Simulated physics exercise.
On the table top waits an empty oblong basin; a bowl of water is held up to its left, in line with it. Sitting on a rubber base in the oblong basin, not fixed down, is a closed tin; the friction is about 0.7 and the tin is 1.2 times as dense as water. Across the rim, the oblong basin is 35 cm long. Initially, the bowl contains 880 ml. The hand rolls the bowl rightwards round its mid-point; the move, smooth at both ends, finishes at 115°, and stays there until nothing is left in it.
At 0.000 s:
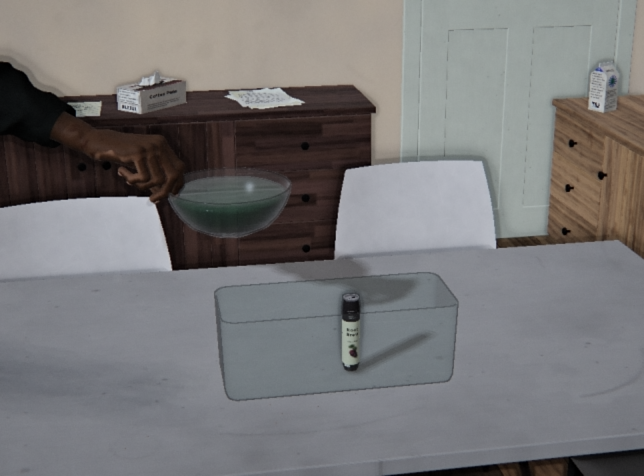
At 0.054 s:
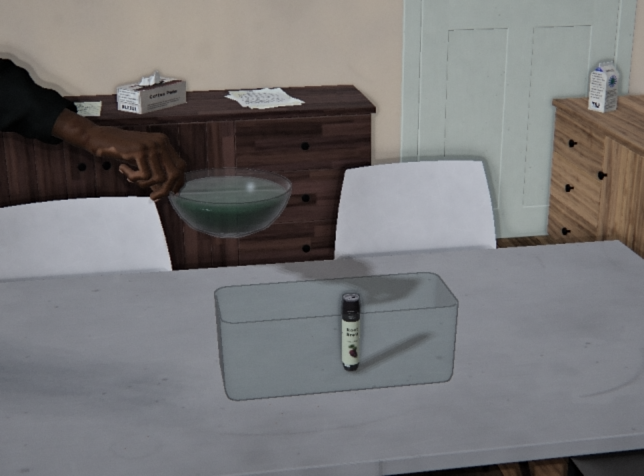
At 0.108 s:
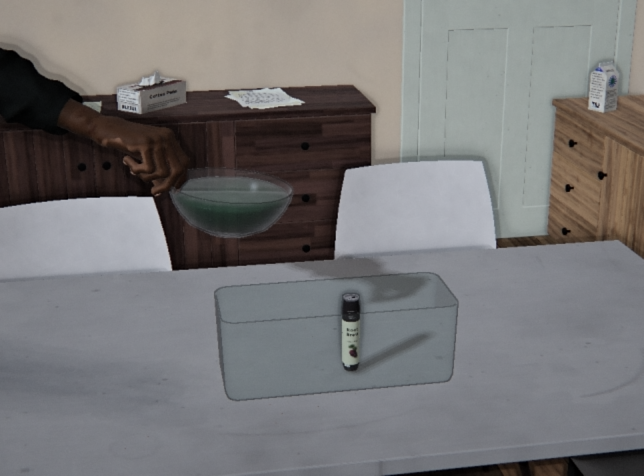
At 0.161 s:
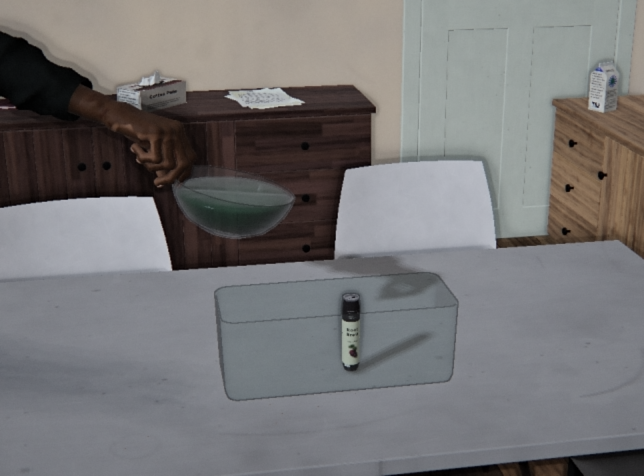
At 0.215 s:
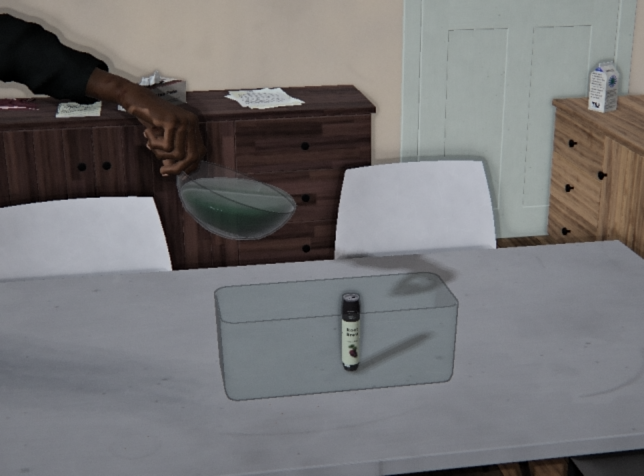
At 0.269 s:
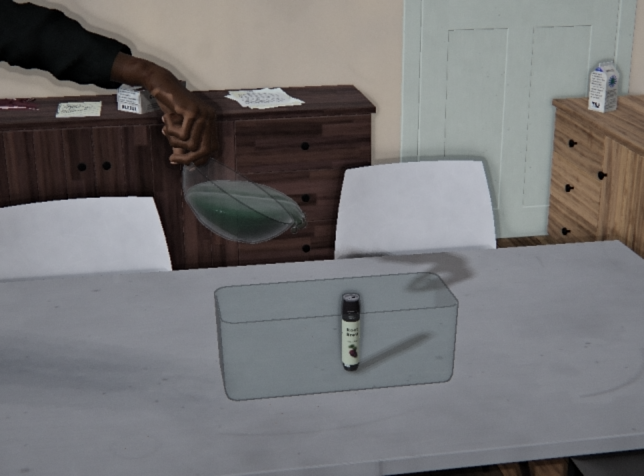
Hand tilting a clear bowl of water gradually rightwards above a table, a small closed container standing in an oblong basin.
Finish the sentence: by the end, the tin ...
By the end, the tin has toppled.
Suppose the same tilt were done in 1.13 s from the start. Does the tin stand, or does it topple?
With that tilt, the tin tips.
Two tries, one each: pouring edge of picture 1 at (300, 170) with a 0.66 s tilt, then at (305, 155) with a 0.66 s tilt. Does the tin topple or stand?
Run one: It tumbles. Run two: It tumbles.
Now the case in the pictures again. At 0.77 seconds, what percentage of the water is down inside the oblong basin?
Reading: Approx. 90 %.
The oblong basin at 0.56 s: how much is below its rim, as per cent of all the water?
Near 68 in a hundred.
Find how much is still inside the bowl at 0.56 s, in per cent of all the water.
Roughly 2 per cent.
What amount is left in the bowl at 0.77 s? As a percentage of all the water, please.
Around 0 percent of it.
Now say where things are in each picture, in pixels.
The first frame shows tilt 0°; pouring edge (290, 183); surface from (170, 195) to (287, 188); the oblong basin's rim runs from (218, 306) to (448, 289); the tin's top is at (351, 301).
The second frame shows tilt 2°; pouring edge (290, 184); surface from (170, 194) to (287, 189).
The third frame shows tilt 6°; pouring edge (292, 189); surface from (172, 191) to (288, 191).
The fourth frame shows tilt 13°; pouring edge (293, 197); surface from (175, 189) to (291, 194).
The fifth frame shows tilt 23°; pouring edge (294, 207); surface from (181, 189) to (291, 200); 3 per cent is over the edge.
The sixth frame shows tilt 34°; pouring edge (292, 219); surface from (187, 192) to (280, 204); 12 per cent is over the edge.
By 0.56 s the tilt is 100° and 2 per cent is still to pour; the tin stands where it began.
By 0.77 s the tilt is 115° and 0 per cent is still to pour; the tin leans 12°.
By 0.99 s the tilt is 115° and 0 per cent is still to pour; the tin stands 2 cm from where it began.
By 1.23 s the tilt is 115° and 0 per cent is still to pour; the tin leans 10°.
At rest the tin lies on its side.
